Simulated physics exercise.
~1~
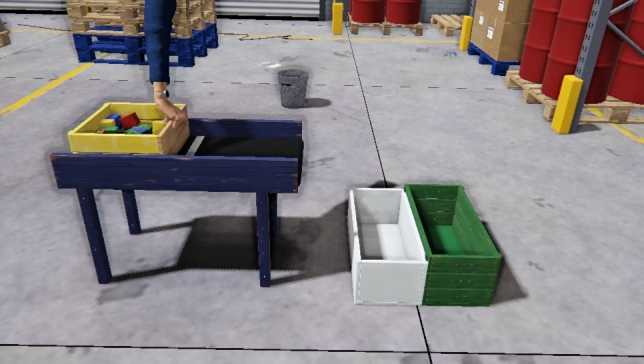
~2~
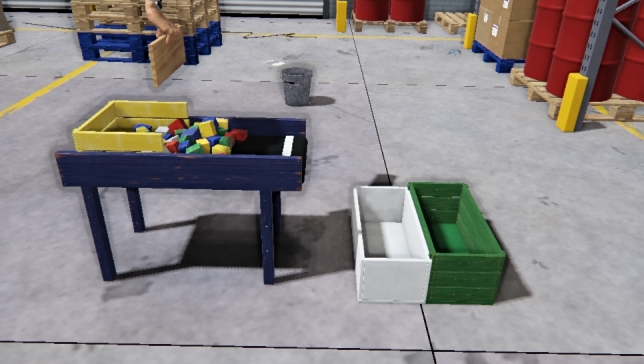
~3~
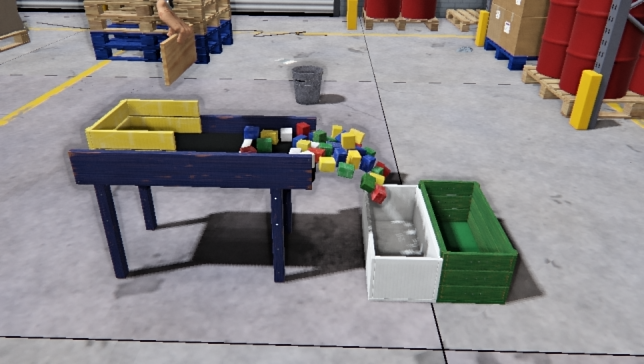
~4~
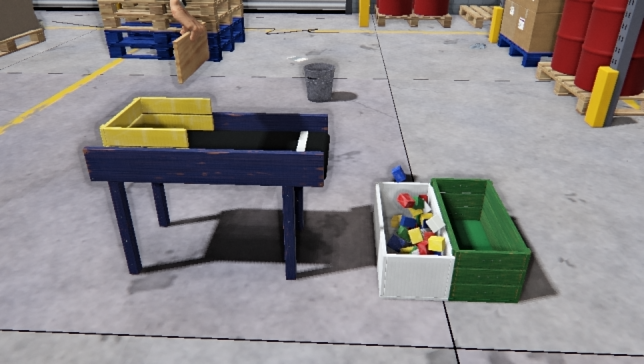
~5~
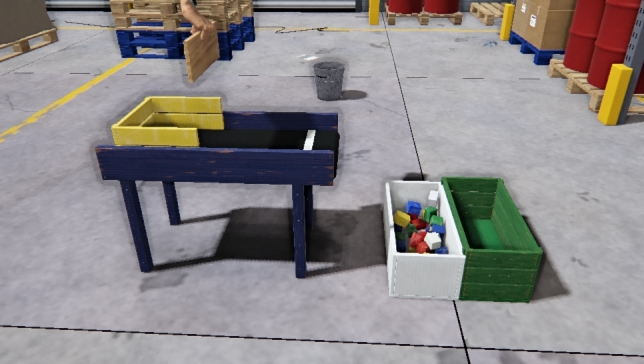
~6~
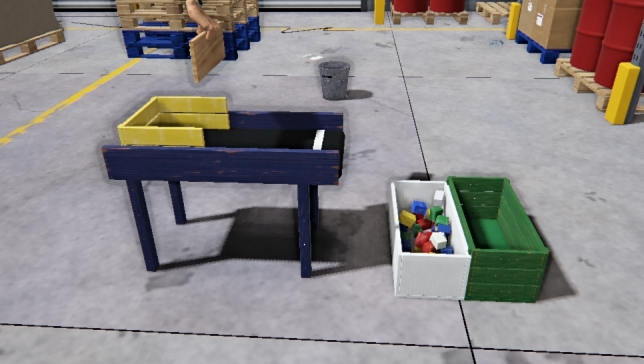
A hand and dark-sleeved arm hold a wooden board at the yellow pen full of coloured toy bricks, on a dark blue belt table in a warehouse seen from slightly above. A white box and a green box stand side by side on the concrete floor to the right. The hand lifts the board clear, and the red, blue, green, yellow and white bricks ride right along the black belt. They spill off the end in a loose, tumbling stream and drop into the white box. The bricks settle there, leaving the belt and green box empty.
